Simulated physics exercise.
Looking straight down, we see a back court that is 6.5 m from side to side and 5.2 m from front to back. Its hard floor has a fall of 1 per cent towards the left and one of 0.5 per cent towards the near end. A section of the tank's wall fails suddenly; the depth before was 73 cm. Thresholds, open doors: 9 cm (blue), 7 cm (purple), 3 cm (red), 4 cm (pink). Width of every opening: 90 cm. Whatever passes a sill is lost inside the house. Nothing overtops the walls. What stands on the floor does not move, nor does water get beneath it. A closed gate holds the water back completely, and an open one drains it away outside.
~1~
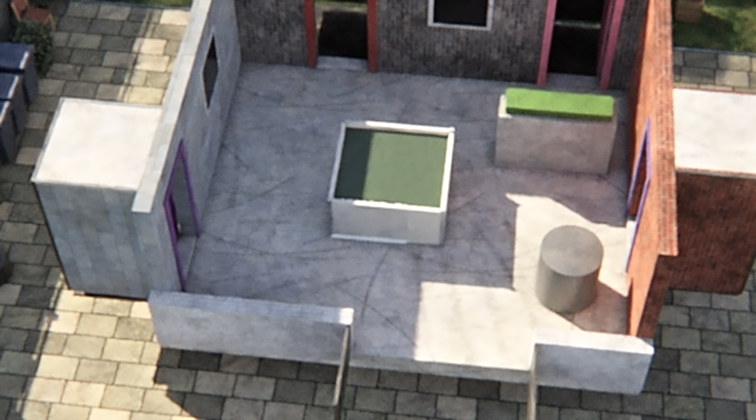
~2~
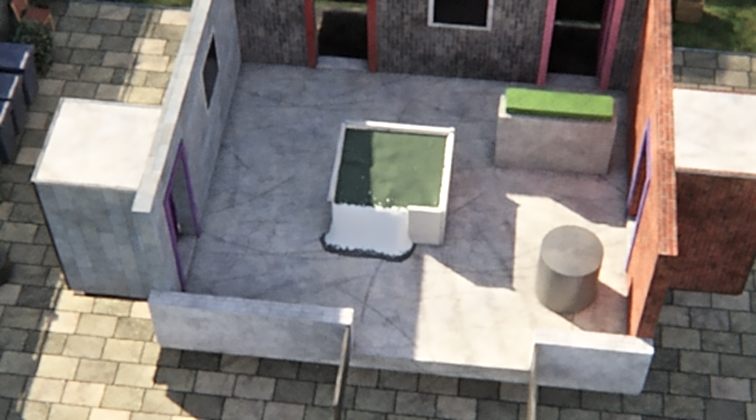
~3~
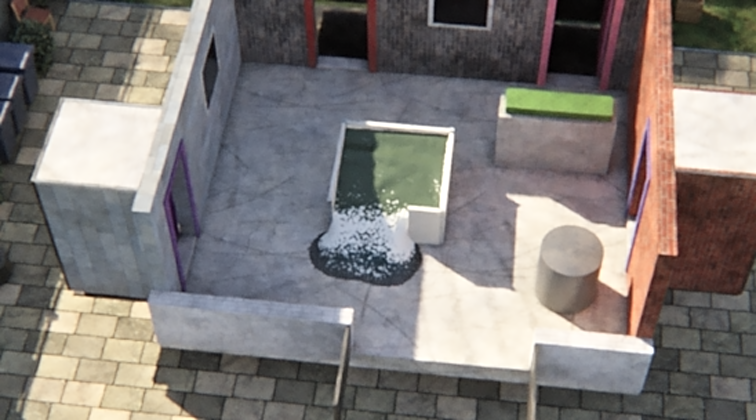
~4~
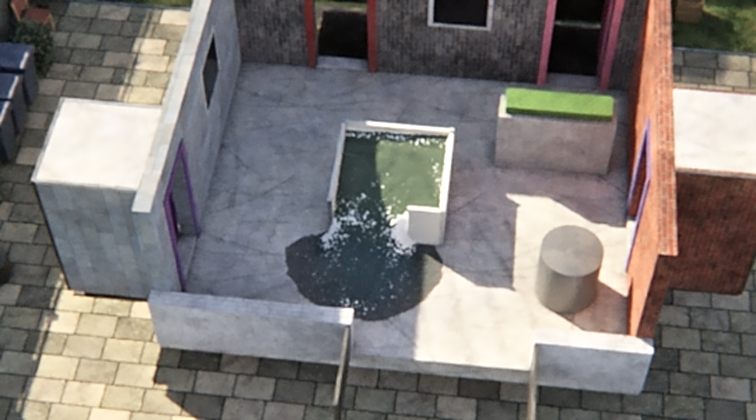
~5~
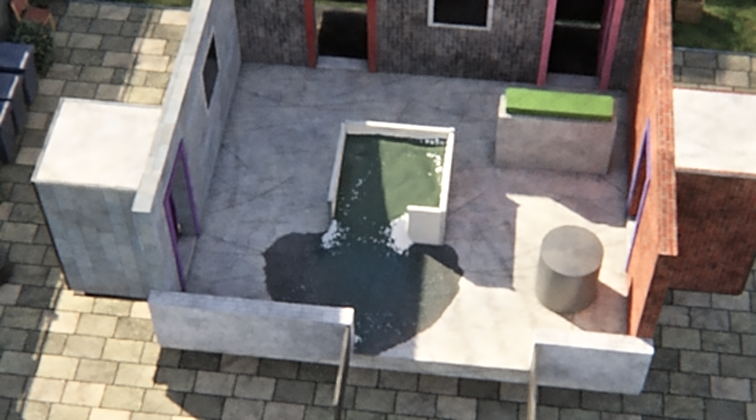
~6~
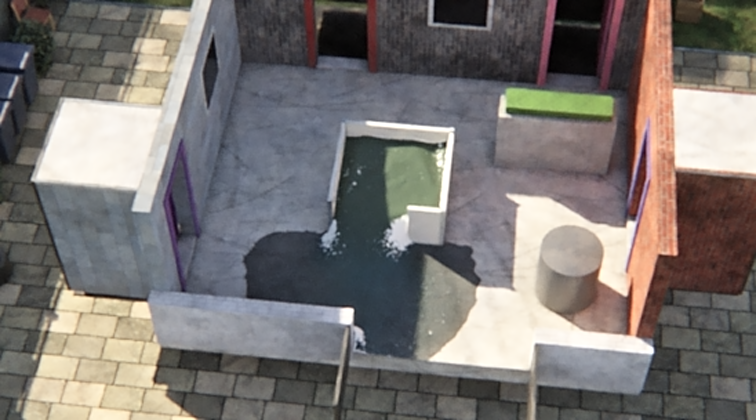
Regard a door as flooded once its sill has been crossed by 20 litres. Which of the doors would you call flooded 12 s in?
I would call the blue door not flooded; I would call the purple door flooded; I would call the red door flooded; I would call the pink door not flooded.
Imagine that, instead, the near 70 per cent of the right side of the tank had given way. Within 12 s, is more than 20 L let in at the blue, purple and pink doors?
Outcomes - blue: Exceeded, purple: Not exceeded, pink: Exceeded.
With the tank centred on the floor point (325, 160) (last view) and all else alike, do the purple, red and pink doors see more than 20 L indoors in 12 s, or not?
Checking each door against the limit: Purple tops it, red does not exceed it, pink does not exceed it.
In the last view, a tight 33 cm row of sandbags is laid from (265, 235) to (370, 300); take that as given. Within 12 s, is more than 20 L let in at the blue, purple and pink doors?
Doors: Blue stays under / purple stays under / pink stays under.
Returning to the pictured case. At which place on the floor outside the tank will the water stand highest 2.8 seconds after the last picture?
Close to (177, 322).
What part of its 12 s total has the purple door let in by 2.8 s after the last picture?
Some 55 per cent by then.
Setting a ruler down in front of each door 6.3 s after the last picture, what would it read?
Measured in centimetres, the blue door gives 0, the purple door 9, the red door 7 and the pink door 0.
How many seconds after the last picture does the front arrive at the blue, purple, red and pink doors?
Arrival: Blue not in the 12 s, purple 0.9 s, red 3.4 s, pink 8.0 s.
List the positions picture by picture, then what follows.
Still water, 73 cm deep, in the tank at (392, 168), in the first frame.
The front is at (326, 237), 0.7 m from the gap at (370, 224); 0.3 m2 of floor is under water; 73 cm left at the back of the tank, in the second frame.
Water pours out at (370, 226) and has run 0.9 m, to (404, 277); typically 12 cm deep outside, 71 cm at the tank's back, in the third frame.
The front is at a hidden place, 1.4 m from the gap at (370, 227); 2.3 m2 of floor is under water; 62 cm left at the back of the tank, in the fourth frame.
Water pours out at (370, 227) and has run 2.0 m, to a hidden place; typically 6 cm deep outside, 62 cm at the tank's back, in the fifth frame.
Water pours out at (370, 227) and has run 2.3 m, to a hidden place; typically 5 cm deep outside, 59 cm at the tank's back, in the sixth frame.
Then, 0.7 s after the last picture water covers 20 % of the floor and is deepest (40 cm) near (327, 325); blue door not reached, purple door not reached, red door not reached, pink door not reached.
Then, 1.5 s after the last picture water covers 25 % of the floor and is deepest (39 cm) near (177, 322); blue door not reached, purple door 17 cm at the sill, 7 L in, red door not reached, pink door not reached.
Then, 2.8 s after the last picture water covers 40 % of the floor and is deepest (21 cm) near (177, 322); blue door not reached, purple door 15 cm at the sill, 61 L in, red door not reached, pink door not reached.
Then, 6.3 s after the last picture water covers 55 % of the floor and is deepest (10 cm) near (177, 322); blue door not reached, purple door 9 cm at the sill, 108 L in, red door 7 cm at the sill, 26 L in, pink door not reached.
Then, 11.3 s after the last picture water covers 70 % of the floor and is deepest (6 cm) near (211, 186); blue door not reached, purple door 5 cm at the sill, 111 L in, red door 4 cm at the sill, 47 L in, pink door 2 cm at the sill, 0 L in.
